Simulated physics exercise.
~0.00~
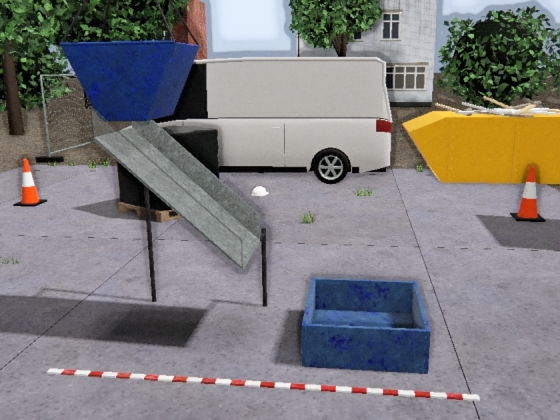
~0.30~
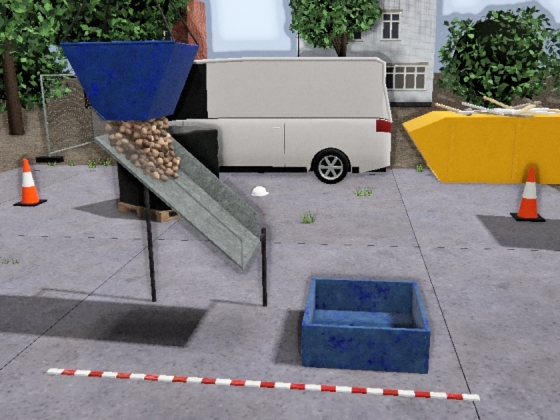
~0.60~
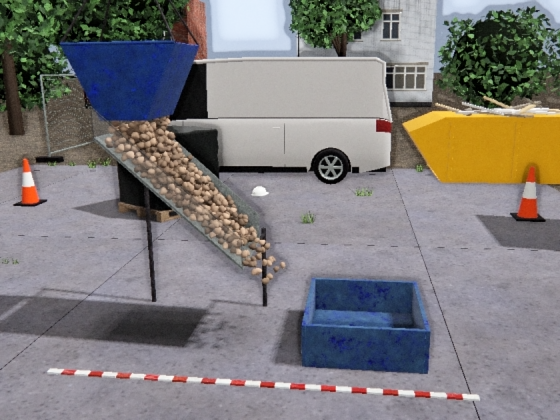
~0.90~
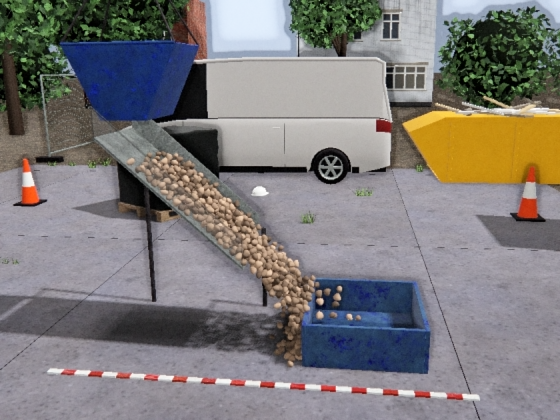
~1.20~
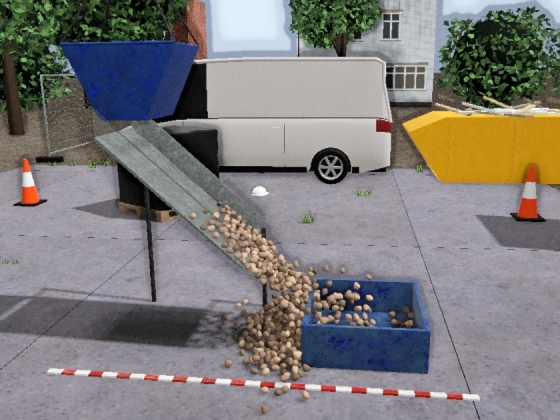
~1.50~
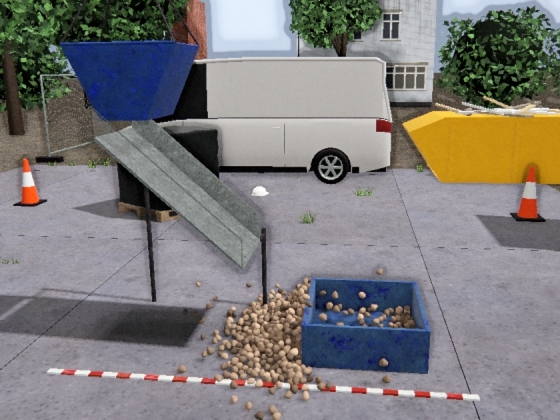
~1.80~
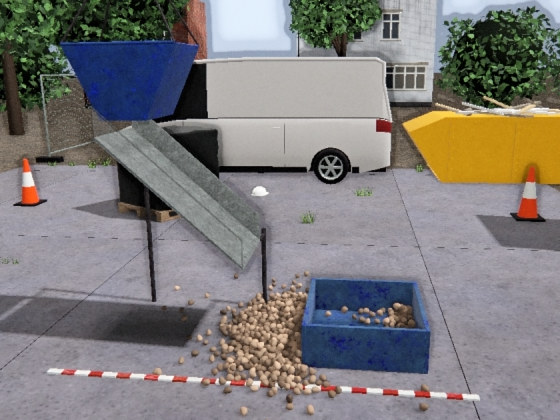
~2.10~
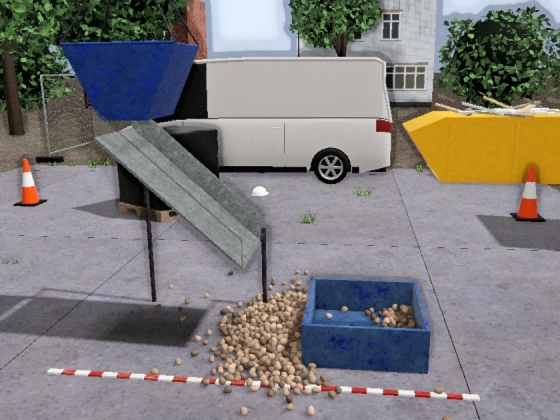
Round brown stones dropped from a blue skip onto a sloping steel slide, tumbled down it and spilled off the end, most piling up on the ground left of the blue bin while a smaller share landed inside and a few rolled beyond it.
